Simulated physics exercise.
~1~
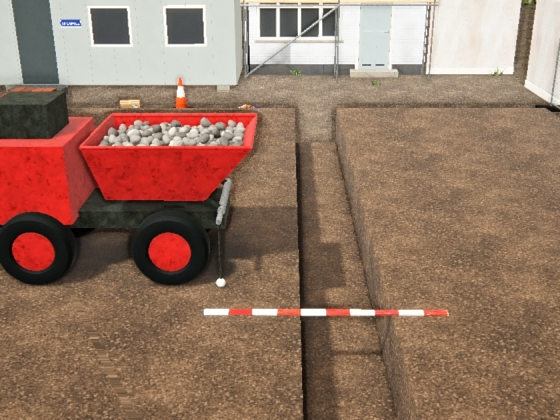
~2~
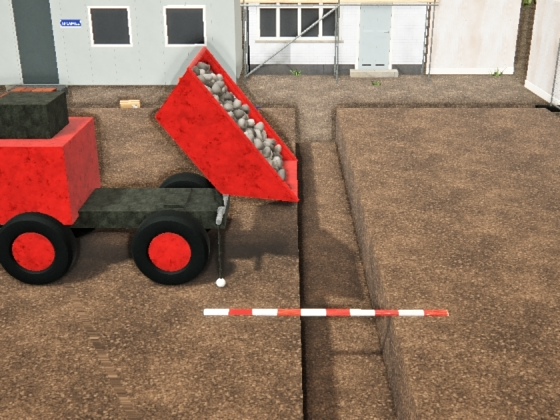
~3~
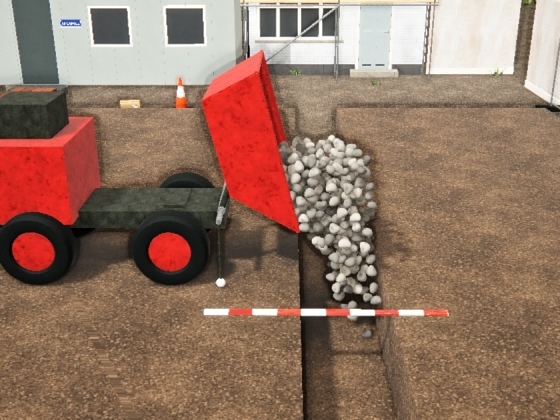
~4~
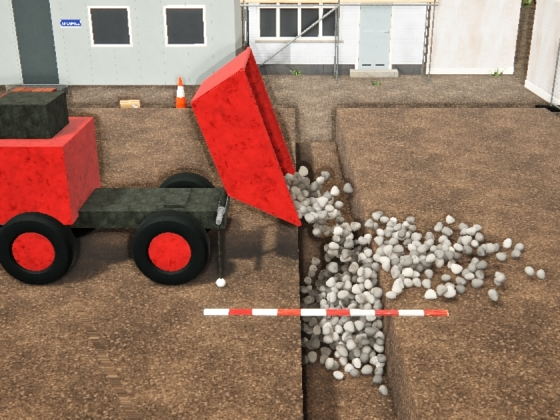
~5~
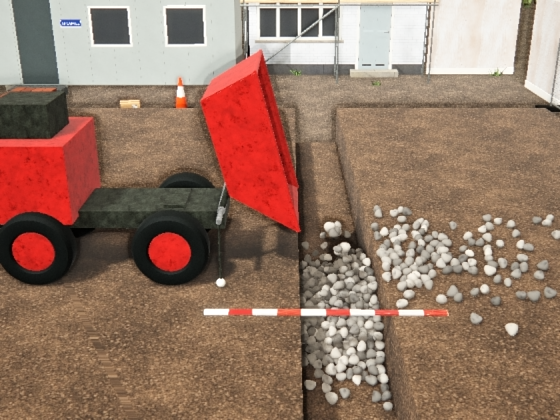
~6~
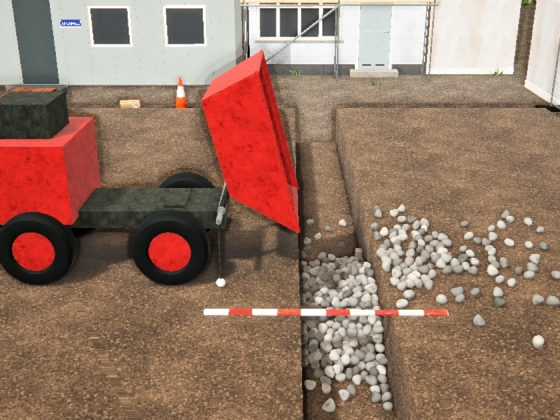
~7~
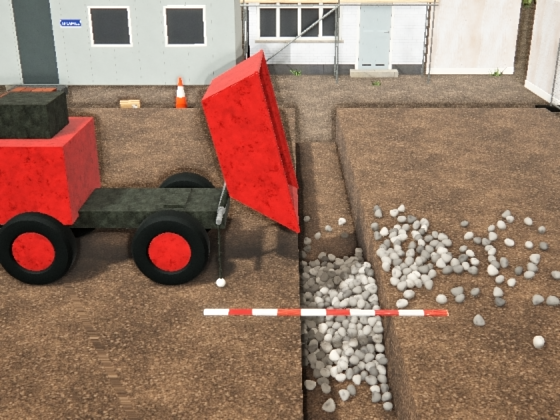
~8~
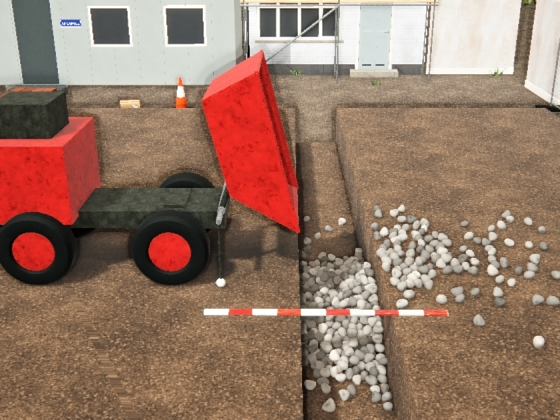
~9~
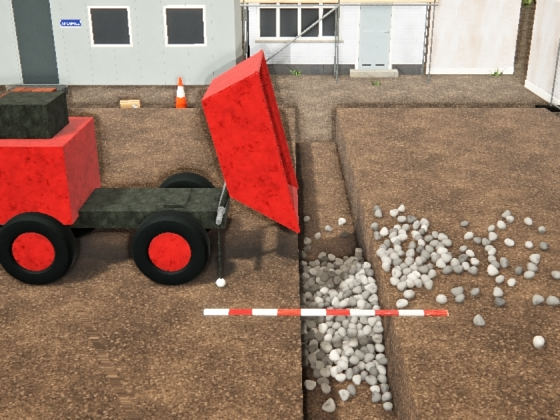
Red dumper tipping its skip and spilling grey cobbles into a trench, some scattering across the far side before everything lies still.
